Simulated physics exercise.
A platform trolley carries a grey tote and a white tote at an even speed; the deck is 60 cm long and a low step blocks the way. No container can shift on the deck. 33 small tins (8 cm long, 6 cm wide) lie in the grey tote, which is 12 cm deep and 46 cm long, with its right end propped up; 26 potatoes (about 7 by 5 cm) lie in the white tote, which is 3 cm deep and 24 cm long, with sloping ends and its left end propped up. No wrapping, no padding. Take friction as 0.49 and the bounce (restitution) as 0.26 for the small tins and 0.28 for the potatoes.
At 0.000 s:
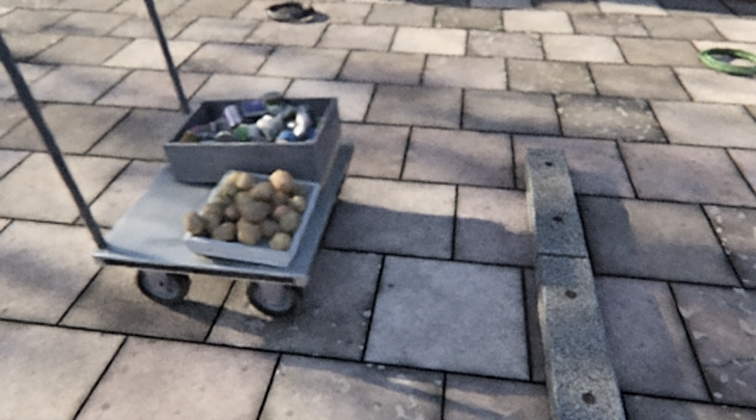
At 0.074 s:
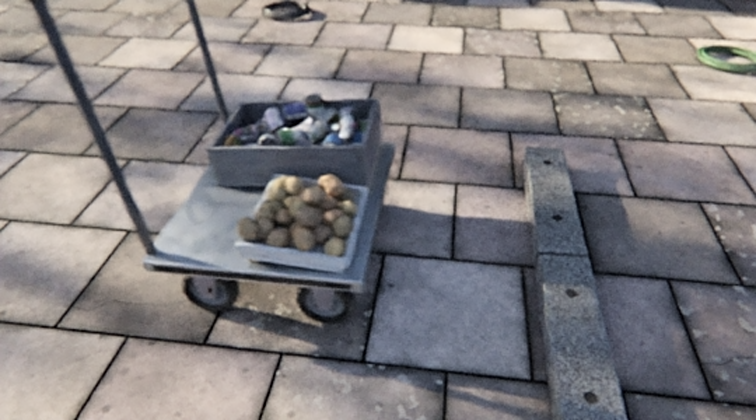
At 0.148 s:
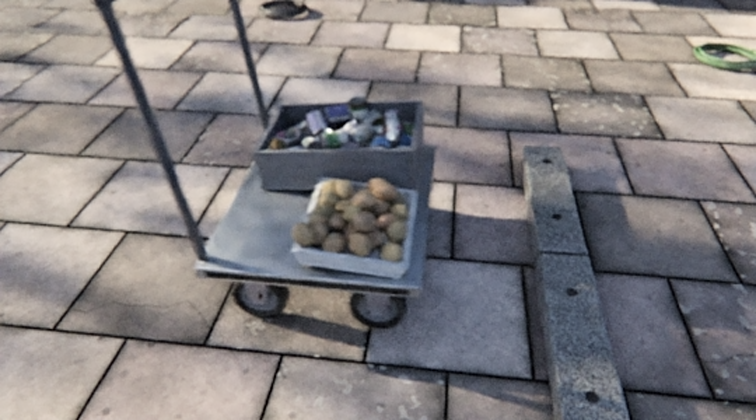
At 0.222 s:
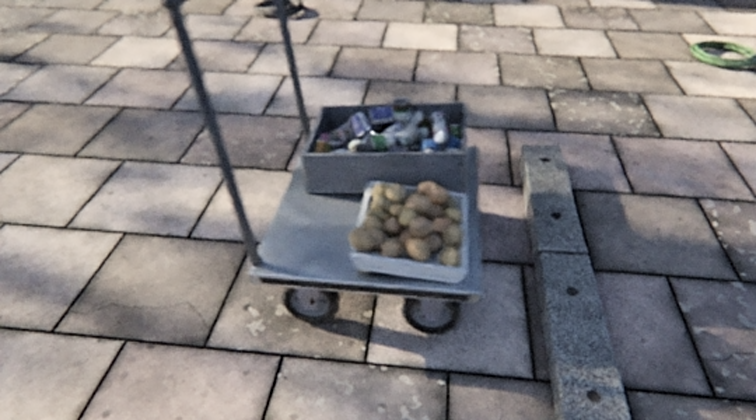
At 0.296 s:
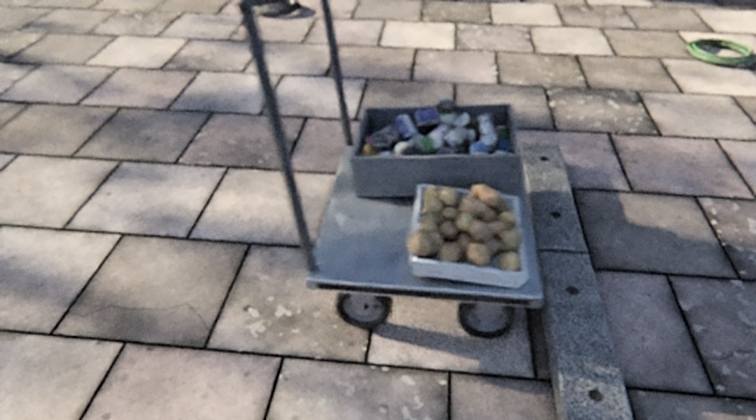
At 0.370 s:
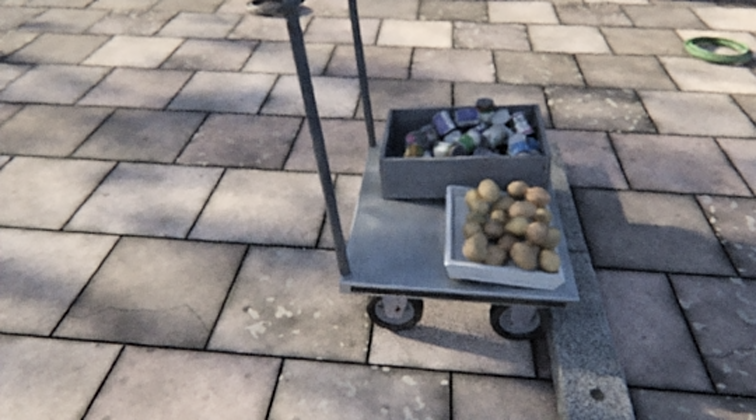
To begin with, a platform trolley carrying a grey tote of small tins and a white tote of round, brownish items stands left of a low stone step on sunlit paving. The trolley rolls steadily right, closing the gap, until its front end is at the step, with both loads still in their totes.
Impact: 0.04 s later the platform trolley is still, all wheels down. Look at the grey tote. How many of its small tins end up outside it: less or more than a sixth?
It sheds under a sixth of them.
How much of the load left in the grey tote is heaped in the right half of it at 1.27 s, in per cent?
Roughly 70 in a hundred.
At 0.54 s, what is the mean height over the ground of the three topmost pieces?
About 42 cm.
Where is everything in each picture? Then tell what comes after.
In the first picture (each is followed by its nearest rim corner in this view; the camera moves round a little), grey tote, (311, 143); white tote, (288, 254); 68 cm short of the stop; none out.
Grey tote, (360, 146); white tote, (344, 260); 53 cm short of the stop, in the second picture.
Grey tote, (411, 149); white tote, (403, 265); 38 cm short of the stop, in the third picture.
Grey tote, (462, 152); white tote, (463, 270); 23 cm short of the stop, in the fourth picture.
Grey tote, (516, 155); white tote, (524, 275); 9 cm short of the stop, in the fifth picture.
Grey tote, (547, 156); white tote, (560, 277); stopped; none out, in the sixth picture.
After 0.42 s, grey tote 33 in, 0 out and white tote 25 in, 1 out.
After 0.54 s, grey tote 33 in, 0 out and white tote 20 in, 6 out.
After 0.77 s, grey tote 33 in, 0 out and white tote 18 in, 8 out.
Outcome (at 1.27 s), grey tote 33 in, 0 out and white tote 18 in, 8 out. Asked share, 0 of 33, 0 per cent.
